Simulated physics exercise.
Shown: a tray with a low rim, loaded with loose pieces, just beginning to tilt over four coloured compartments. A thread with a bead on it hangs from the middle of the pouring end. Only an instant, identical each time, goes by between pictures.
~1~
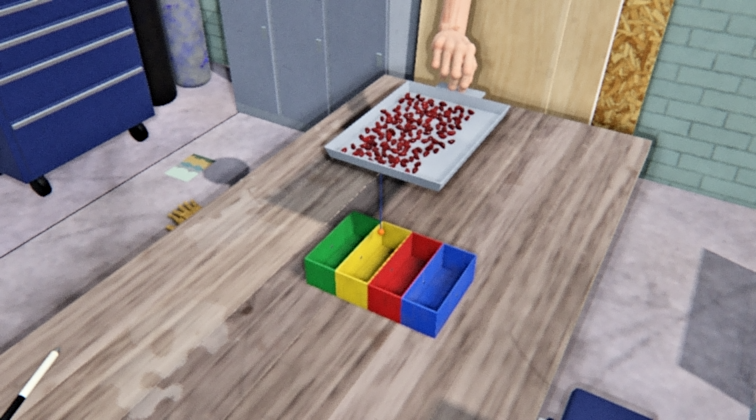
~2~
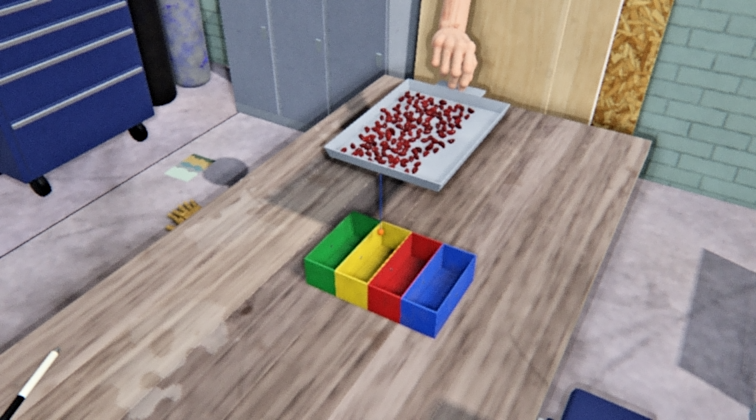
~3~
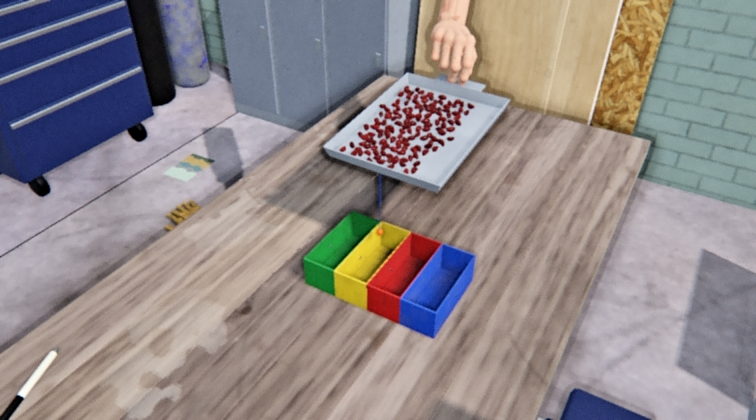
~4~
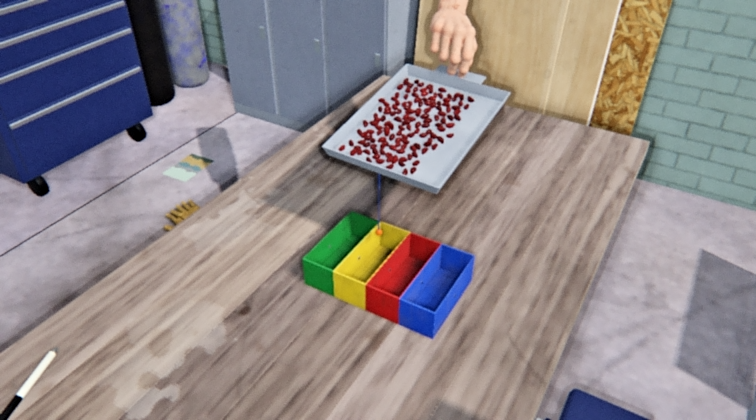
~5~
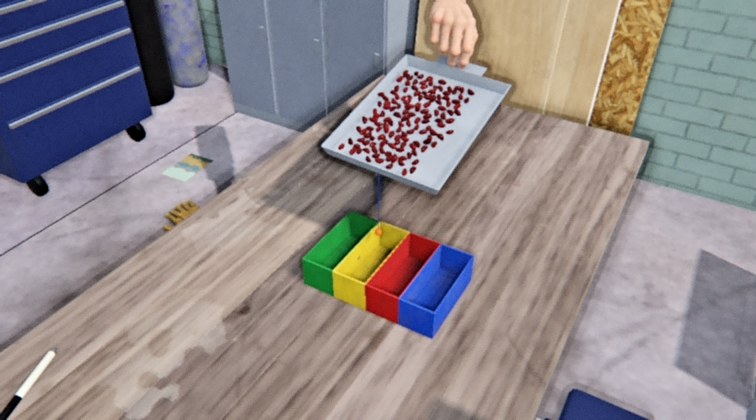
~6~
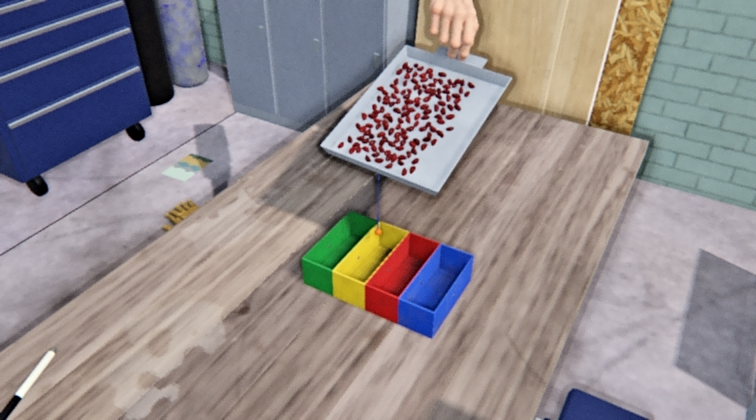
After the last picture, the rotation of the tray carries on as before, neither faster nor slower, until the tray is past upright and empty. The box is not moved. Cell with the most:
Red.
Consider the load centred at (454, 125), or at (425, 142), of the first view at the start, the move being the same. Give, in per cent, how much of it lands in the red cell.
Try 1: 50 %; try 2: 40 %.
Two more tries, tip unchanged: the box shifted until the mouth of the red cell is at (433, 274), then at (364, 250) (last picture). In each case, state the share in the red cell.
The first try gives 40 per cent, the second 10 per cent.
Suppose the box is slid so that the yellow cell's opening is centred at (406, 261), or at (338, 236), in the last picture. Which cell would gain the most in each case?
For the first spot I'd say the cell in yellow, and for the second spot the cell in blue.
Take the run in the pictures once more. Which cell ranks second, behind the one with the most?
Second comes blue.
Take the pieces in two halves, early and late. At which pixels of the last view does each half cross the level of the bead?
Around (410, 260), followed by around (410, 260).
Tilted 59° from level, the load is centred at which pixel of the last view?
The load is centred around (408, 164).
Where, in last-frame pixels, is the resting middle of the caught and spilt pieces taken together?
The centre settles at about (405, 292).
Shortly afterwards, tray tipped steeply; all but a few on the tray; only a few in the blue cell; a little falling or outside the box.
Next, tray tipped right over; near a quarter on the tray; near a third in the red cell; near a quarter in the blue cell; a little in the yellow cell; near a quarter falling or outside the box.
Some moments later, tray tipped past a quarter turn; near half in the red cell; near a quarter in the blue cell; near a quarter in the yellow cell; only a few in the green cell; only a few falling or outside the box.
In the end, tray tipped past a quarter turn; near half in the red cell; near a quarter in the blue cell; near a quarter in the yellow cell; only a few in the green cell; only a few outside the box.
